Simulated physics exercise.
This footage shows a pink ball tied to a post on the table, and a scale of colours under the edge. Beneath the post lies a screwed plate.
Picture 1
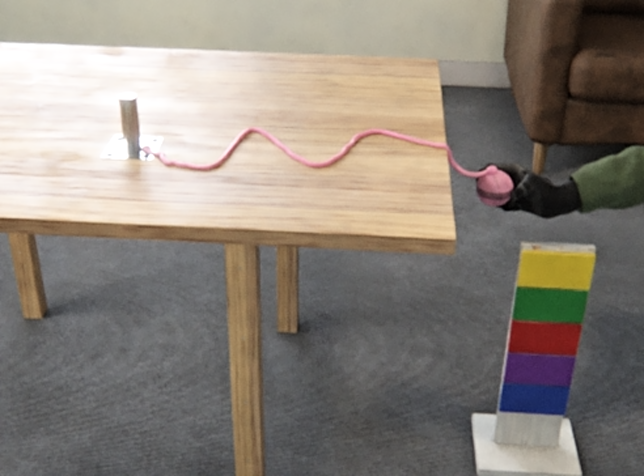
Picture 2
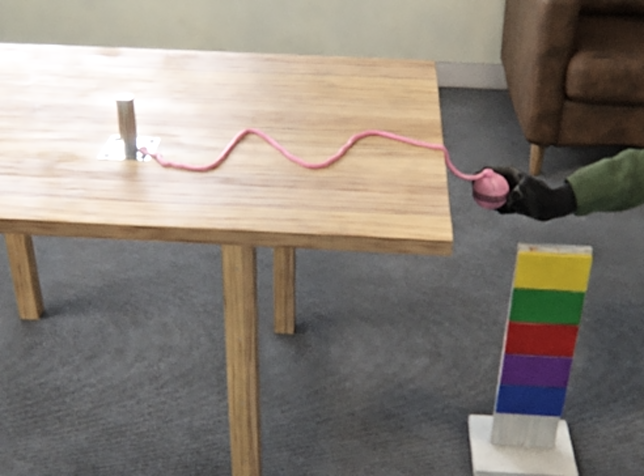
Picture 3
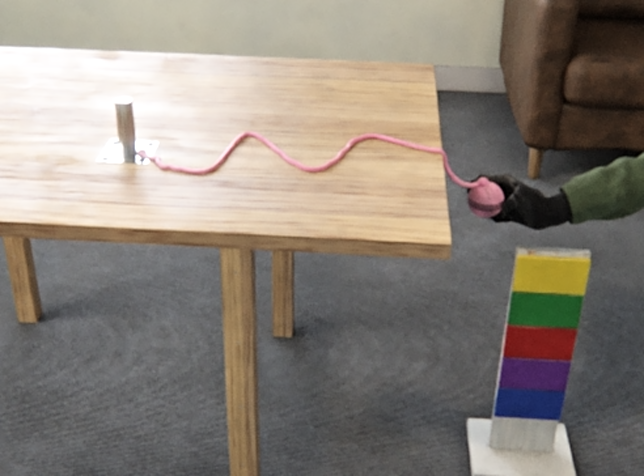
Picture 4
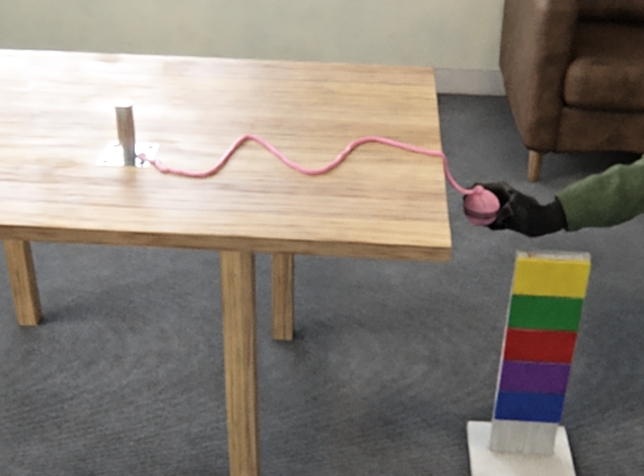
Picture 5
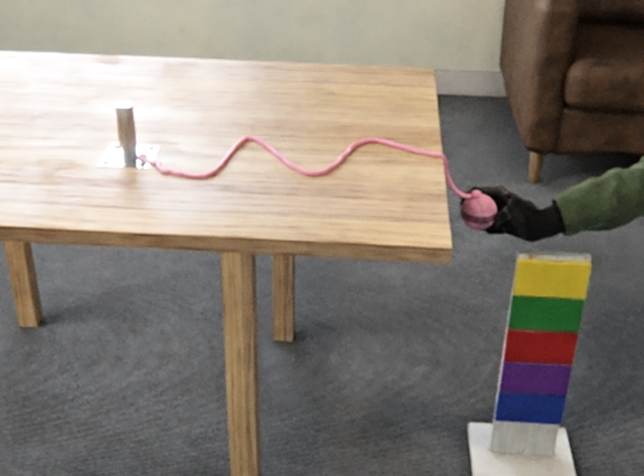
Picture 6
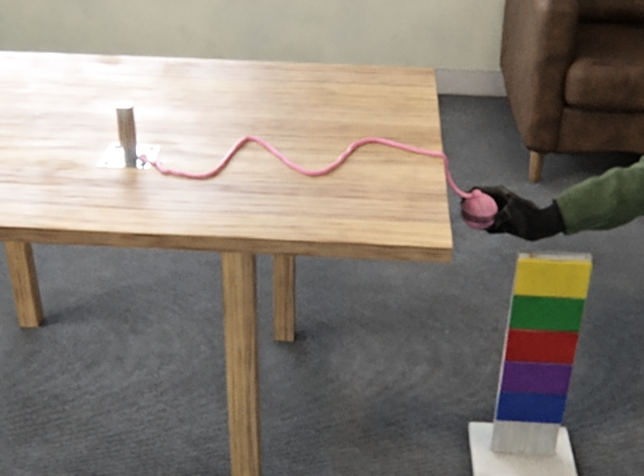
A gloved hand holding a pink ball on a wavy cord beside a wooden table, barely moving above a coloured scale.
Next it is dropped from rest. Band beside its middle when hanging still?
Purple.
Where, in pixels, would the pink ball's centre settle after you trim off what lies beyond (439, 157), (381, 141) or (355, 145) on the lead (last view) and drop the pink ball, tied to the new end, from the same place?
In that order: (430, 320), (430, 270) and (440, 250).
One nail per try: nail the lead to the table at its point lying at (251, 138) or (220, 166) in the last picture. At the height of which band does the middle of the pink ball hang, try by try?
Green, then red.
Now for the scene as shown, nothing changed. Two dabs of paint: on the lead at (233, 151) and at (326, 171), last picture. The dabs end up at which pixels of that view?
The first ends at (295, 156) and the second at (444, 169).
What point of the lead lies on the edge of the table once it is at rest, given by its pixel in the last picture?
Pixel (321, 173) or thereabouts.
Soon after, ball near (463, 317); level with green.
Then, ball near (418, 365); level with purple.
Further on, ball near (425, 370); level with purple.
At rest, ball near (424, 371); level with purple. Its middle rests at the purple band.
